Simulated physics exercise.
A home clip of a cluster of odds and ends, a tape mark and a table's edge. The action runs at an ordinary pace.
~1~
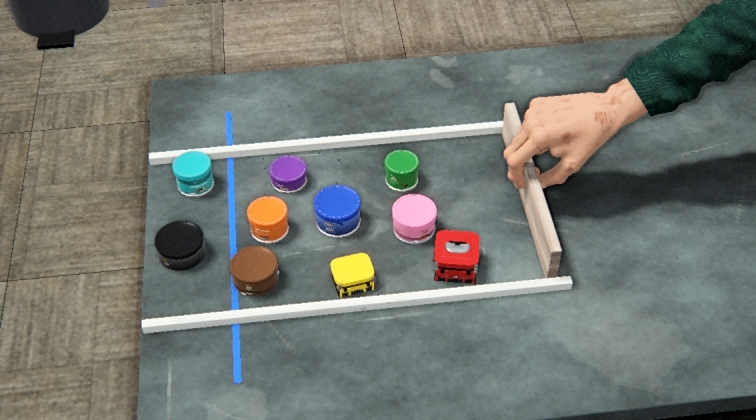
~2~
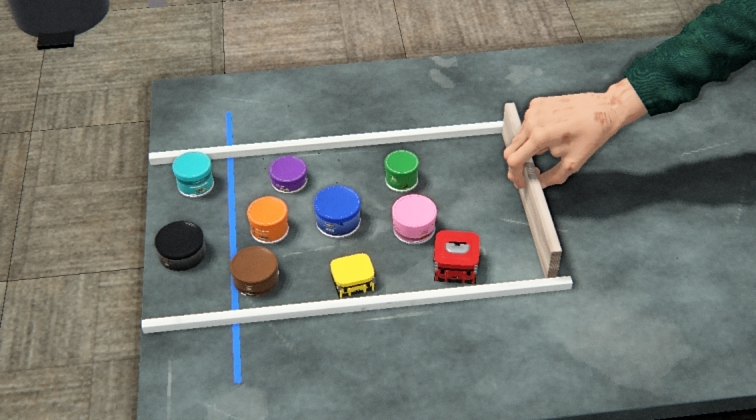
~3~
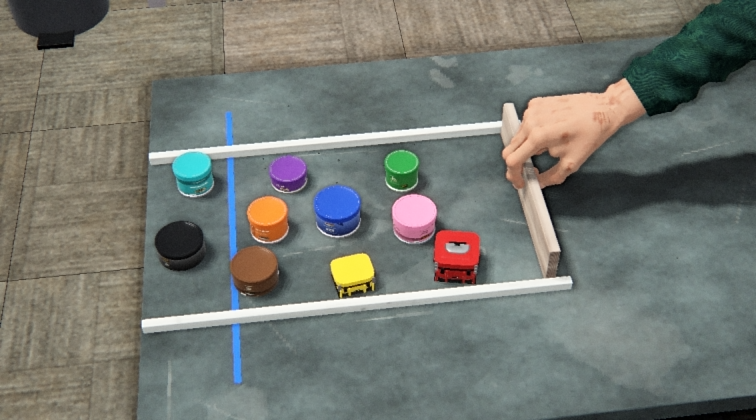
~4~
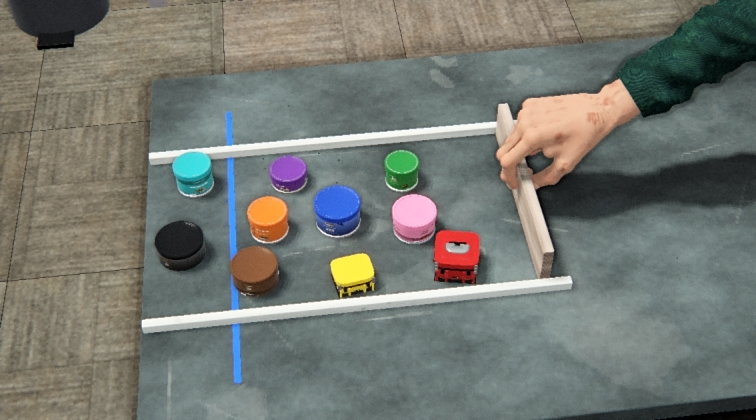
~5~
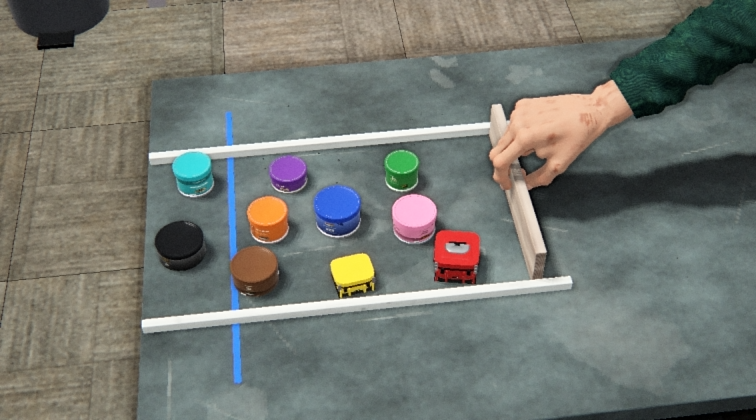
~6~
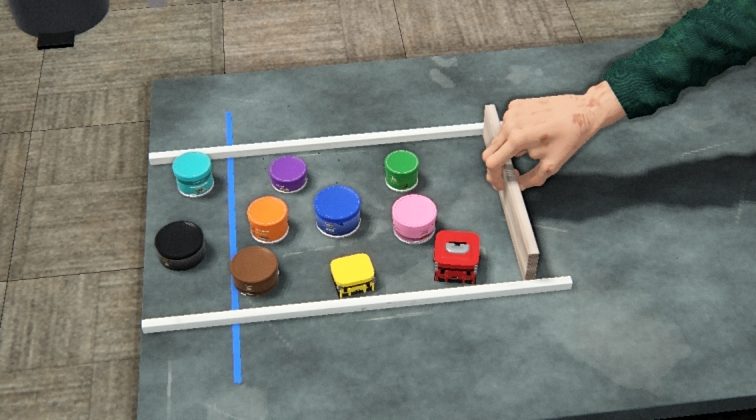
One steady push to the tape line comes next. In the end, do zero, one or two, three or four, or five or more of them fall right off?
Honestly, the push sends one or two of them over the end.
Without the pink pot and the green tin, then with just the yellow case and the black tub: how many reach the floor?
In order, the numbers are 2 and 0.
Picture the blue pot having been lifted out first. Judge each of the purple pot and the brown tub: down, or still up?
So the purple pot is still there and the brown tub goes off the edge.
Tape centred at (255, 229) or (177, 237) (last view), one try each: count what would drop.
First 0, second 5.
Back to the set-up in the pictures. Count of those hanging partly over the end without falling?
0, I think.
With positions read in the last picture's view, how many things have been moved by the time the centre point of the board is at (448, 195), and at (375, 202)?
Tally: 1; 5.
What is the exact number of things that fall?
Count: 2.
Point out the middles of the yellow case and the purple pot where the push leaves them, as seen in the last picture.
First at (171, 292); second at (207, 167).
Soon after, none off yet; black tub at rest near (181, 246); turquoise pot at rest near (194, 174); brown tub at rest near (255, 271).
At rest, the number that fall off is one or two; fallen, brown tub and black tub.
